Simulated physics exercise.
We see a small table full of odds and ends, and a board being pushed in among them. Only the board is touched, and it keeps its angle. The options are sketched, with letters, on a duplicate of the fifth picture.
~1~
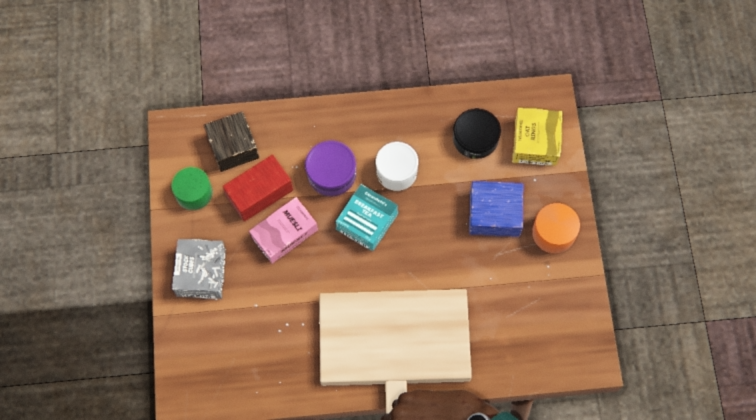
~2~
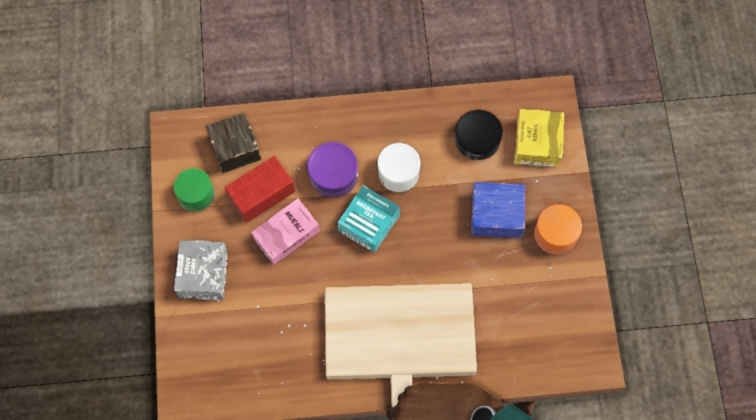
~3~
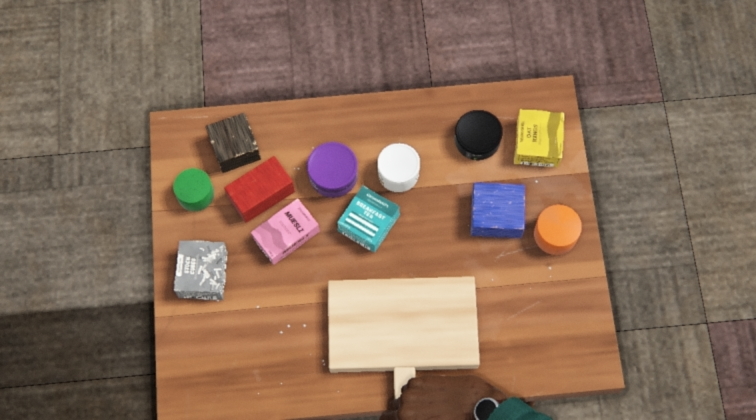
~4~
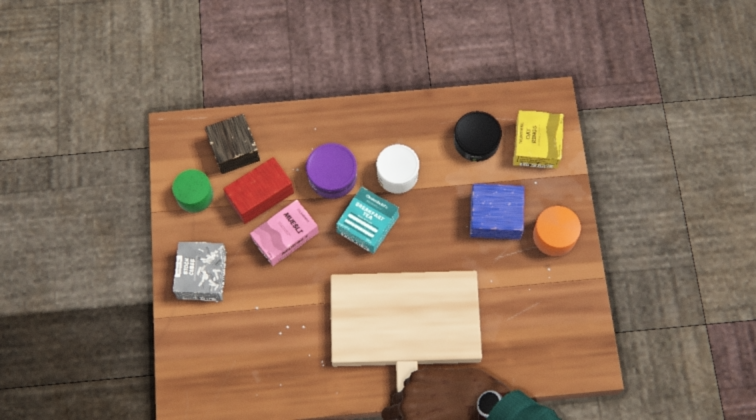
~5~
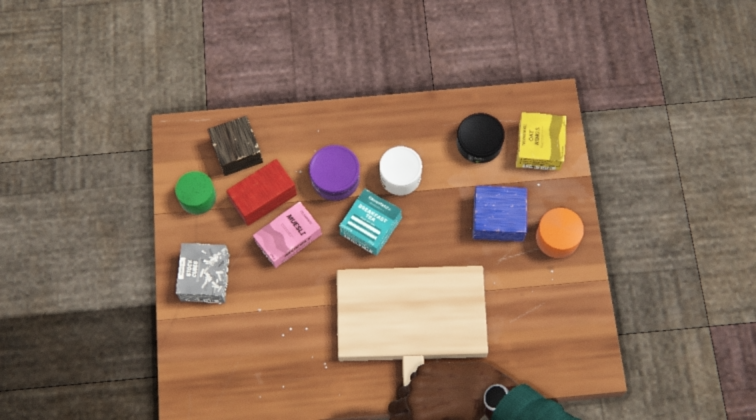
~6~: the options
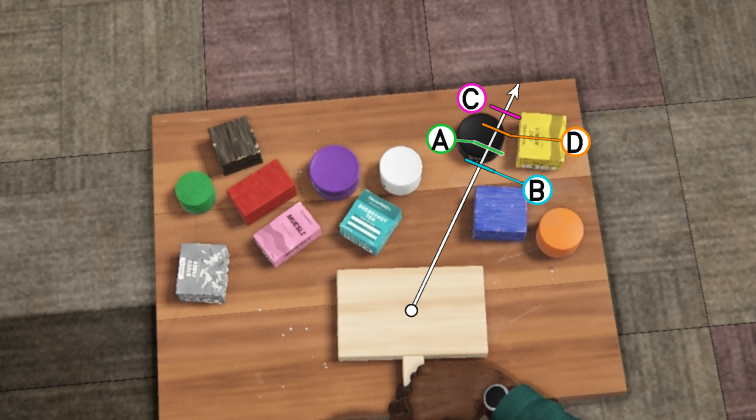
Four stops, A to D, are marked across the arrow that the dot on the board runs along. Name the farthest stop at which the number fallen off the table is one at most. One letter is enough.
A is the last mark within the limit.
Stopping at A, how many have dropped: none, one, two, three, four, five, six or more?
By then, one.
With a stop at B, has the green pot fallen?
No.
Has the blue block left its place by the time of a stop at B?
By then, yes.
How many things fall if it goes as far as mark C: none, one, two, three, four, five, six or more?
In all, four.
On the marked copy, A at (488, 148); B at (480, 166); C at (505, 112); D at (497, 130); the arrow from (411, 311) to (519, 85); the white dot at (411, 311).
With A. Early on, board (440, 252); white tub (408, 147); blue block (506, 185).
Further on, board (468, 192); black tub (478, 88); white tub (419, 101).
At the end, board (488, 152); black tub over the edge; white tub (420, 94); one fallen.
As for the rest, B is within the limit but short; C drops four; D drops four.
